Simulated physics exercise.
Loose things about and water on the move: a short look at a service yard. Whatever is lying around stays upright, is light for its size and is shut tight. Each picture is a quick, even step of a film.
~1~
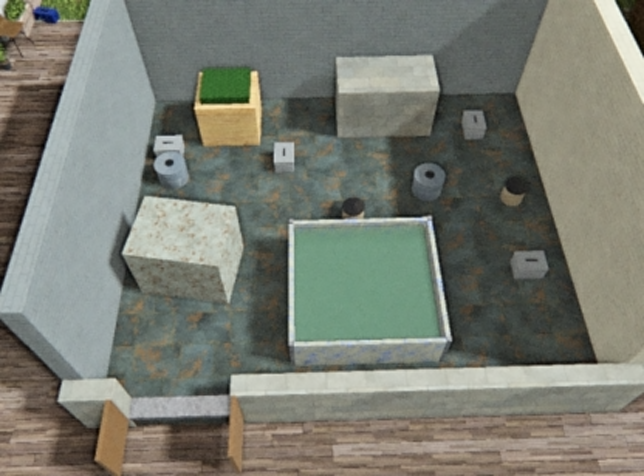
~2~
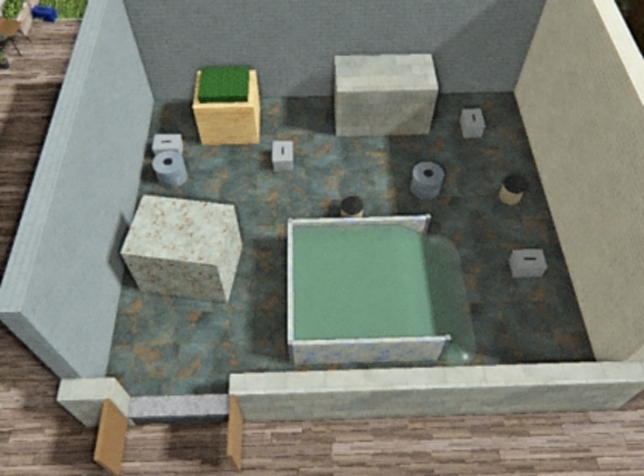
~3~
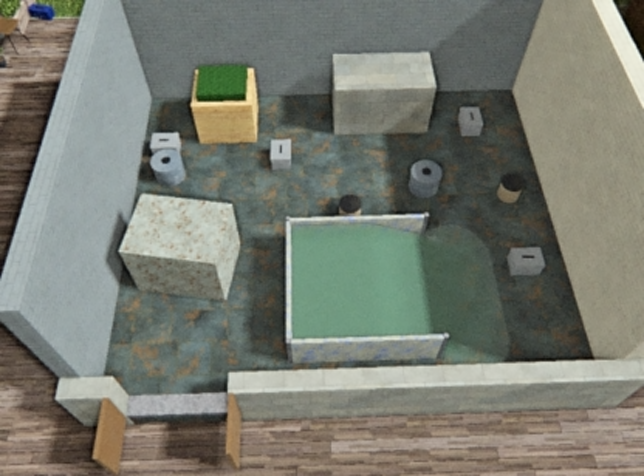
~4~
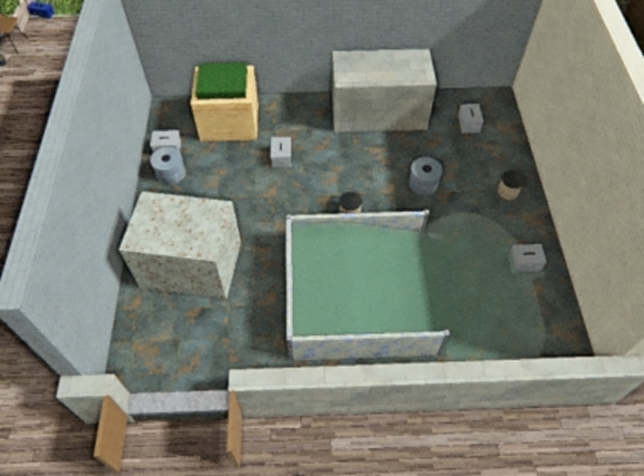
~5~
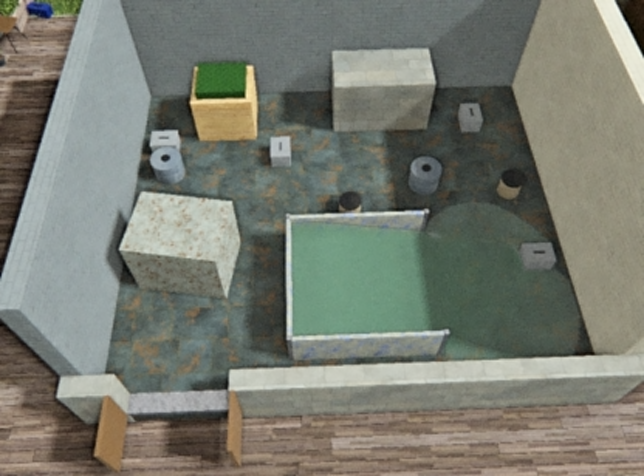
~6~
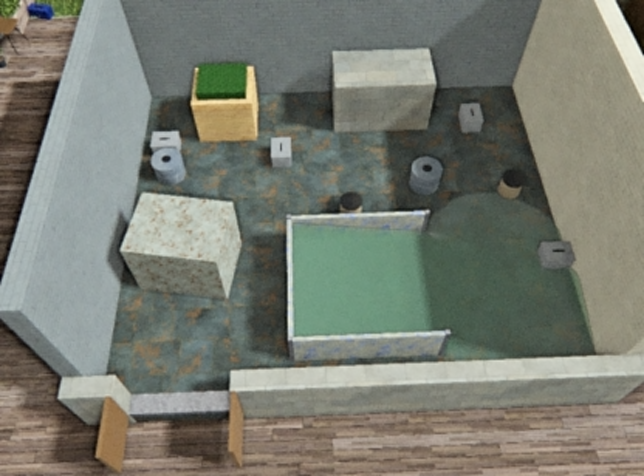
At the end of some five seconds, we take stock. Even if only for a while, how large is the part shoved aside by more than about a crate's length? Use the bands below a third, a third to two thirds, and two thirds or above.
It falls a third to two thirds.
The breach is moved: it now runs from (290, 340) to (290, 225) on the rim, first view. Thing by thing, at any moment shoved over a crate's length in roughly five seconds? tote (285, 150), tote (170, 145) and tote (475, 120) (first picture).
Travels that far, travels that far, falls short.
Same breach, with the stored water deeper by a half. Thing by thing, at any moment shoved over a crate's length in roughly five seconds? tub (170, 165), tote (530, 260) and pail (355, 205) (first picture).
Taking them as listed, the first came up short, the second did it and the third came up short.
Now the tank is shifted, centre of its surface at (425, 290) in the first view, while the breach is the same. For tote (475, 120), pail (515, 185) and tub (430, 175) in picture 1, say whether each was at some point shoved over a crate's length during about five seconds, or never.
First displaced far, then displaced far, then never went far.
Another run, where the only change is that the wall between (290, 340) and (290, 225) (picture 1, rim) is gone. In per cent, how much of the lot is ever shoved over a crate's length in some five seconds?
Estimate: Roughly 20 per cent.
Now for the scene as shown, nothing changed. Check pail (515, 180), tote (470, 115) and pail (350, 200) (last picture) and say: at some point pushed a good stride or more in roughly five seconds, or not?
In turn: Shifted that much, pushed that far, less than that.
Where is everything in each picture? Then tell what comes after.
In the first picture, a tote at (531, 260) rests on the ground; a pail at (354, 206) rests on the ground; 0 of 8 have shifted.
In the second picture, a tote at (530, 259), on the bottom; a pail at (352, 205) rests on the ground; 0 of 8 have shifted.
In the third picture, a tote at (528, 257) rests on the ground; a pail at (350, 203), on the bottom; 0 of 8 have shifted.
In the fourth picture, a tote at (529, 254) rests on the ground; a pail at (351, 201), on the bottom; 0 of 8 have shifted.
In the fifth picture, a tote at (539, 252) rests on the ground, close to its start; a pail at (350, 200), on the bottom; 1 of 8 have shifted.
In the sixth picture, a tote at (559, 251), on the bottom, a stride from its start; a pail at (351, 201), on the bottom; 1 of 8 have shifted.
A moment on, 0 of 8 are well off their spots; 1 afloat.
Next, 2 of 8 are well off their spots; 2 afloat.
Later, 3 of 8 are well off their spots; 3 afloat.
In the end, 3 of 8 are well off their spots, and 3 have been at some point; 3 afloat.
